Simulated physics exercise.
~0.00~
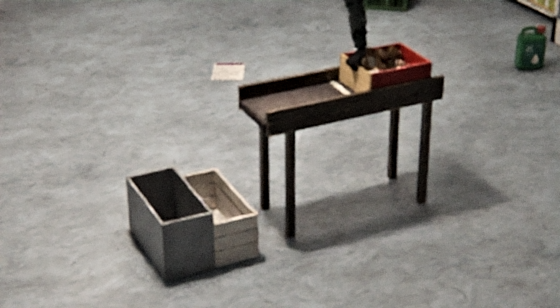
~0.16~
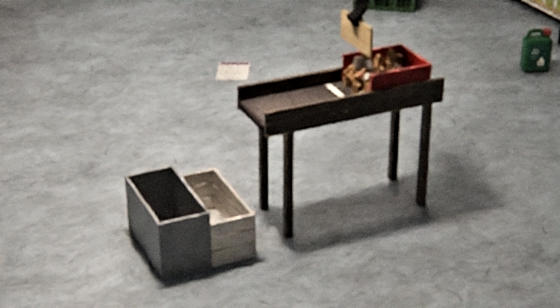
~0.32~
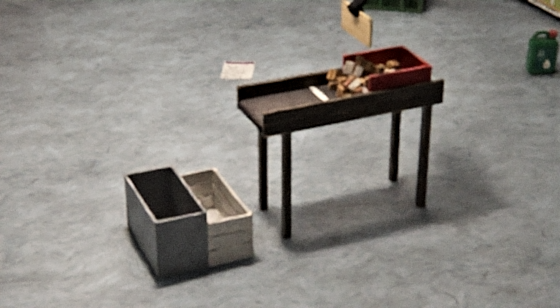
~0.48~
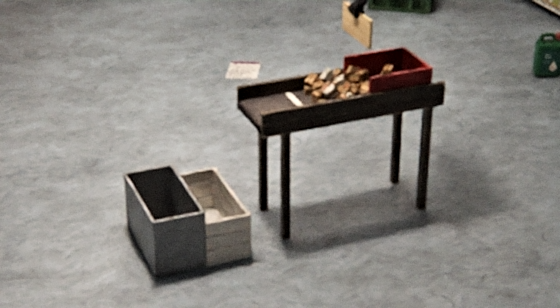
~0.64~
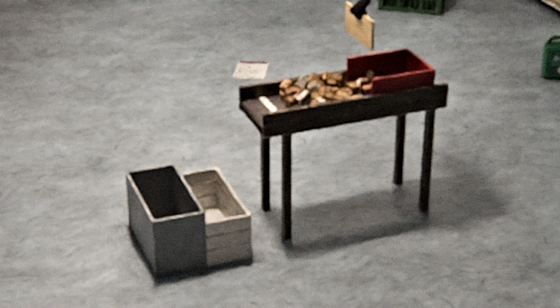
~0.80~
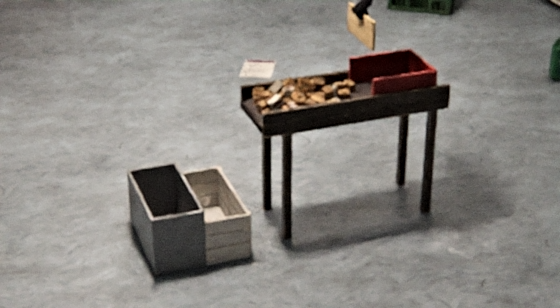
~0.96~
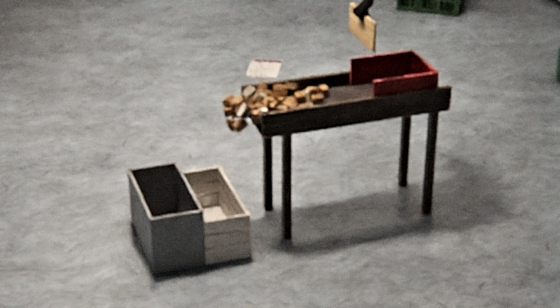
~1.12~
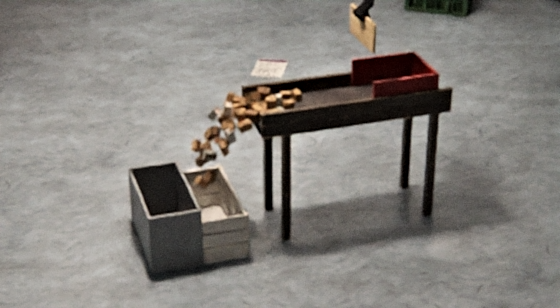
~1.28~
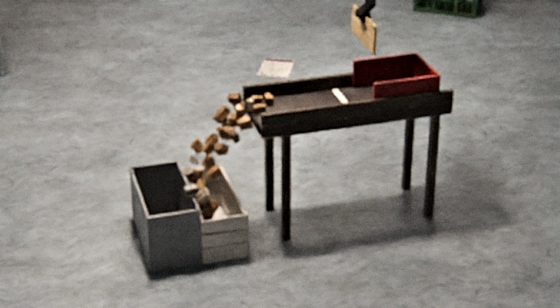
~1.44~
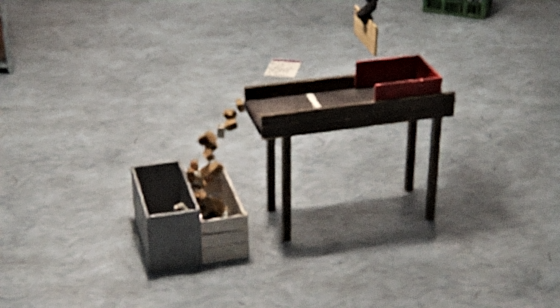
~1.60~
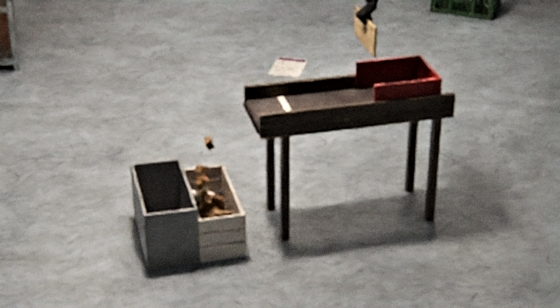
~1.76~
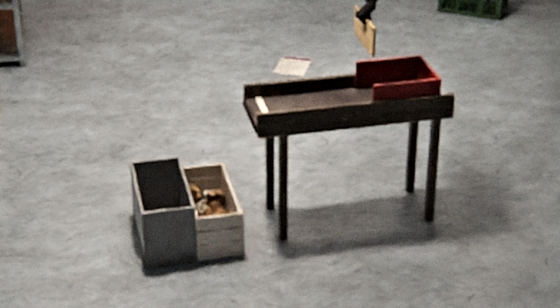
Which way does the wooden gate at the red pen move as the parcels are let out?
The gate moves up, rising clear of the pen and then hanging above it.
